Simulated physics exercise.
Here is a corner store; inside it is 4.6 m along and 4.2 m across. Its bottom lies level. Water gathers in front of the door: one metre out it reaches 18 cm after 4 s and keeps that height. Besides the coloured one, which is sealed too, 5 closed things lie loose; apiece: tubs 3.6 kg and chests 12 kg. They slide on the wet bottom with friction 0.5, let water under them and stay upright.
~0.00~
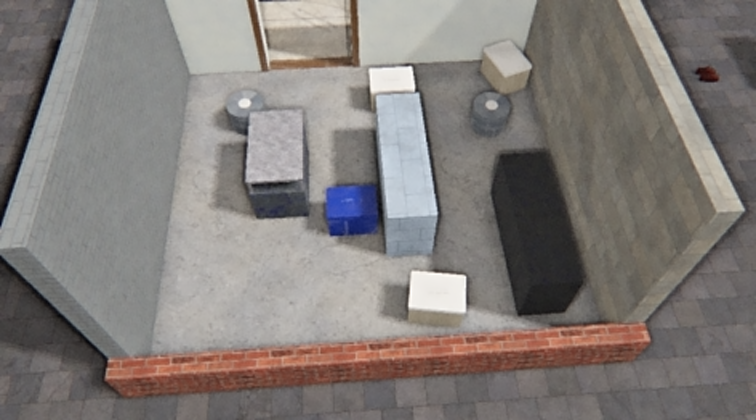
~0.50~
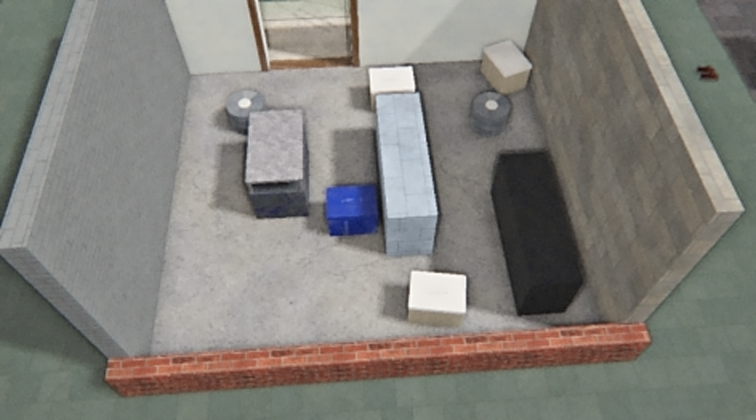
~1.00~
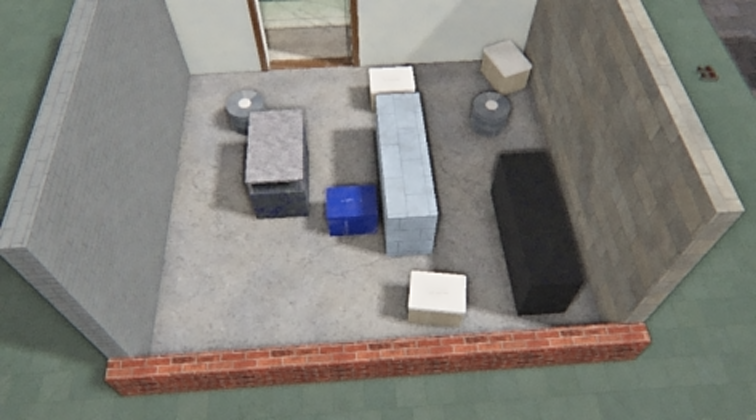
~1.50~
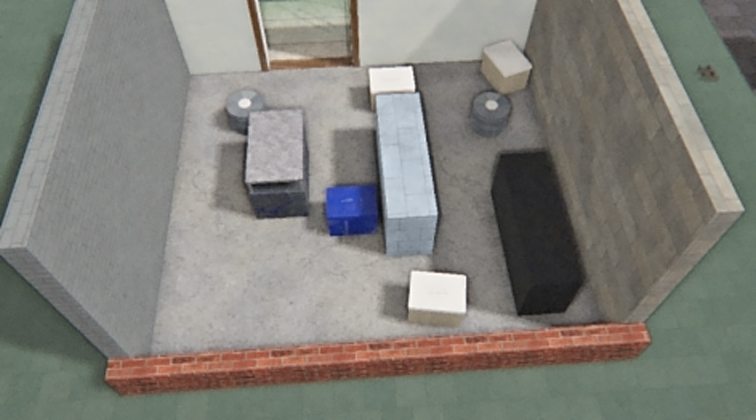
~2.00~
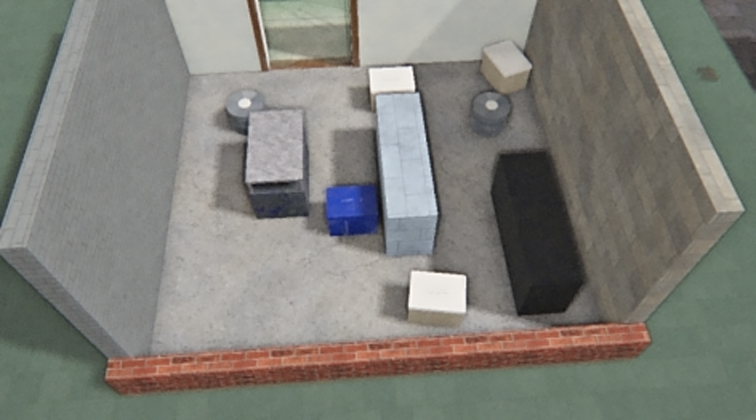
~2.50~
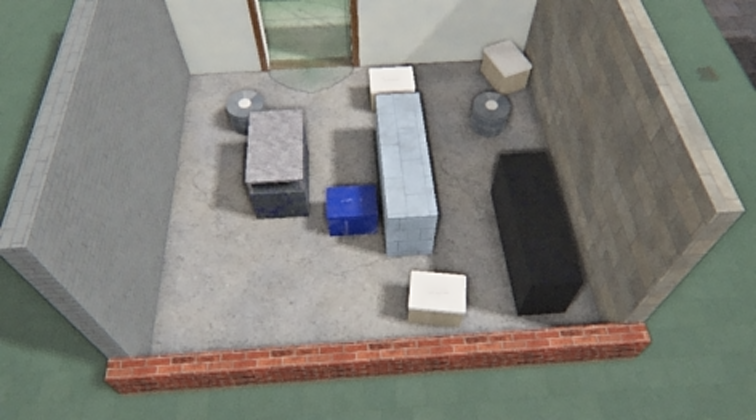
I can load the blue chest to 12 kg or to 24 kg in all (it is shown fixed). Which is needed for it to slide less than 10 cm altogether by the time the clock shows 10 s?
For it, neither load is enough.
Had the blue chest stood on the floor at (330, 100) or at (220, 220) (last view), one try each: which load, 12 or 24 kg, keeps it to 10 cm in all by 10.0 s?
In turn: Neither holds; it takes the larger.
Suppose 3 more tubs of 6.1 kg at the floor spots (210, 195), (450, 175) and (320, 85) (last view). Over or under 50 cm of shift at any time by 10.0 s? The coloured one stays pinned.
In turn: Over, less, past it.
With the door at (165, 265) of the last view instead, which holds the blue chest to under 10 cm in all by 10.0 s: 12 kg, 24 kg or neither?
In that case only the larger load is enough.
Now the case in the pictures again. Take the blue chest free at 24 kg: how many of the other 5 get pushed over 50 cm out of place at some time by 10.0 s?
I count 1.
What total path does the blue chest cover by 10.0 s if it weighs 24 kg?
About 60 cm.
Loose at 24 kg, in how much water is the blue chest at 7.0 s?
About 5 cm.
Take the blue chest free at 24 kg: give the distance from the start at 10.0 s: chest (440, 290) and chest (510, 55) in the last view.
In that order: 0 cm, 0 cm.
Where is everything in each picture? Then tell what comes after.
The blue chest at (352, 201) rests on the ground; 0.0 m2 under water; 0 of 6 have shifted, in the first picture.
The blue chest at (352, 201), on the bottom; water covers 0.0 m2; 0 of 6 have shifted, in the second picture.
The blue chest at (352, 201) rests on the ground; 0.0 m2 under water; 0 of 6 have shifted, in the third picture.
The blue chest at (352, 201), on the bottom; water covers 0.0 m2; 0 of 6 have shifted, in the fourth picture.
The blue chest at (352, 201) rests on the ground; 0.0 m2 under water; 0 of 6 have shifted, in the fifth picture.
The blue chest at (352, 201), on the bottom; water covers 0.3 m2; 0 of 6 have shifted, in the sixth picture.
After 3.5 s the blue chest would be 0 cm from its start with 12 kg and 0 cm from its start with 24 kg; 0 cm of water round it then.
After 4.5 s the blue chest would be 0 cm from its start with 12 kg and 0 cm from its start with 24 kg; 2 cm of water round it then.
After 7.0 s the blue chest would be 130 cm from its start with 12 kg and 49 cm from its start with 24 kg; 5 cm of water round it then.
After 10.0 s the blue chest would be 180 cm from its start with 12 kg and 60 cm from its start with 24 kg; 9 cm of water round it then.
